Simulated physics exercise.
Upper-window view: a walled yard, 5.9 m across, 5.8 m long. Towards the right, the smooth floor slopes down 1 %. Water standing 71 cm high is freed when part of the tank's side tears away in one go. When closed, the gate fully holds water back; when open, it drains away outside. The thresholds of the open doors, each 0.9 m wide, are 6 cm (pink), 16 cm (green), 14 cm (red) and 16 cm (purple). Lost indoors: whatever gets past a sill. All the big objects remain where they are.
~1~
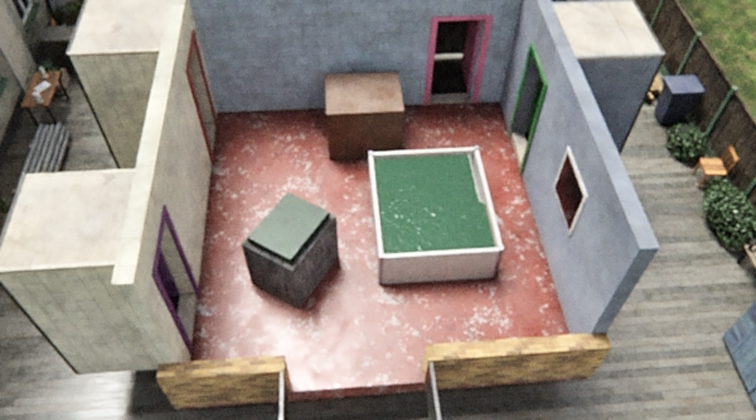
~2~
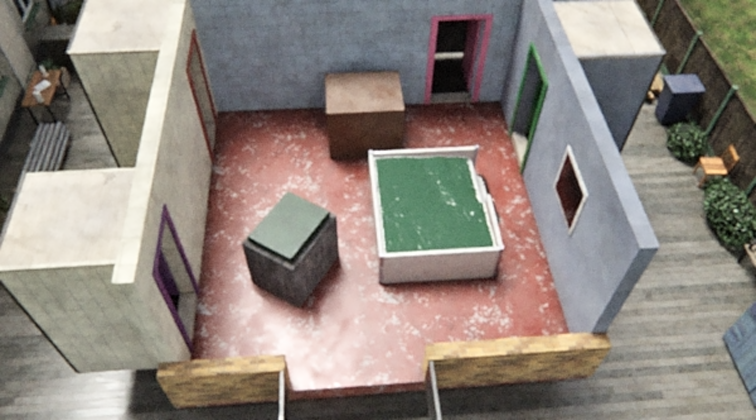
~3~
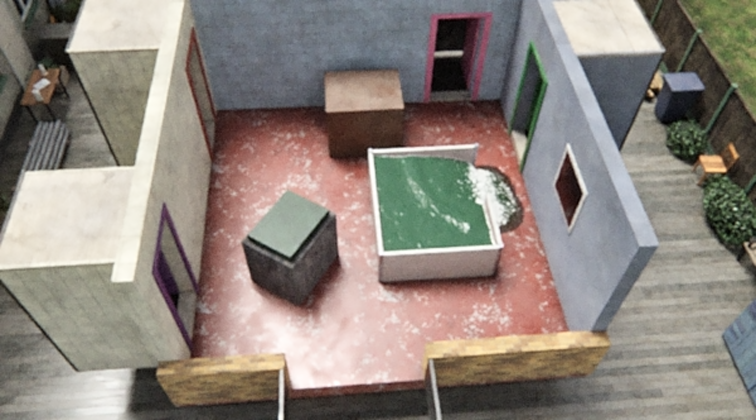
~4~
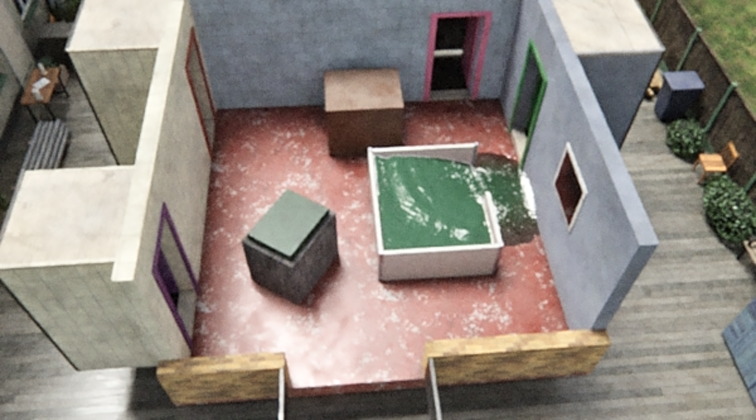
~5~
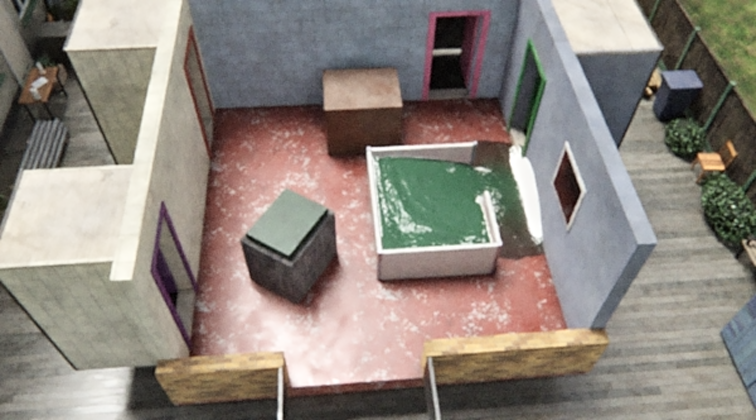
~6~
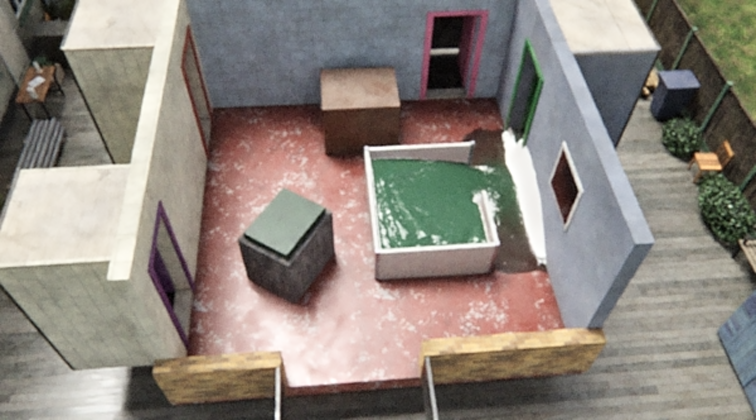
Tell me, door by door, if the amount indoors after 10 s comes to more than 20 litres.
Door by door: The pink door lets in more than 20 litres; the green door lets in more than 20 litres; the red door lets in no more than 20 litres; the purple door lets in no more than 20 litres.
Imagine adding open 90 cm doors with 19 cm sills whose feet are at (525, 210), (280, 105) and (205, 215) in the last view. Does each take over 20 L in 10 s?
In turn: Beyond it, short of it, short of it.
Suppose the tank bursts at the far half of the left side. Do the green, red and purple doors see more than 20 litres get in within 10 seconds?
Note: Green short of the mark, red beyond the mark, purple short of the mark.
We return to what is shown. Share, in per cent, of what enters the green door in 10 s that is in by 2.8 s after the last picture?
90 percent or so by then.
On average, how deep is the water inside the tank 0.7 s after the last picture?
It averages close to 47 centimetres.
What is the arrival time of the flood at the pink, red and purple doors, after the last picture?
Door times: Pink 0.7 s / red 3.2 s / purple 3.8 s.
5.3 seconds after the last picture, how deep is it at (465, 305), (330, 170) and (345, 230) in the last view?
Around 6 cm, 1 cm and 2 cm.
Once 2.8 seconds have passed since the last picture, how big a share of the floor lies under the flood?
Wet share: Near 50 percent.
Then, 0.7 s after the last picture water covers 20 % of the floor and is deepest (56 cm) near (517, 191); pink door not reached, green door 29 cm at the sill, 19 L in, red door not reached, purple door not reached.
Then, 1.5 s after the last picture water covers 30 % of the floor and is deepest (42 cm) near (517, 191); pink door 22 cm at the sill, 44 L in, green door 24 cm at the sill, 63 L in, red door not reached, purple door not reached.
Then, 2.8 s after the last picture water covers 50 % of the floor and is deepest (30 cm) near (517, 191); pink door 18 cm at the sill, 153 L in, green door 18 cm at the sill, 89 L in, red door not reached, purple door not reached.
Then, 5.3 s after the last picture water covers 85 % of the floor and is deepest (20 cm) near (519, 198); pink door 14 cm at the sill, 273 L in, green door 14 cm at the sill, 98 L in, red door 10 cm at the sill, 0 L in, purple door 8 cm at the sill, 0 L in.
Then, 9.3 s after the last picture water covers 95 % of the floor and is deepest (12 cm) near (491, 99); pink door 9 cm at the sill, 335 L in, green door 10 cm at the sill, 98 L in, red door 6 cm at the sill, 0 L in, purple door 8 cm at the sill, 0 L in.
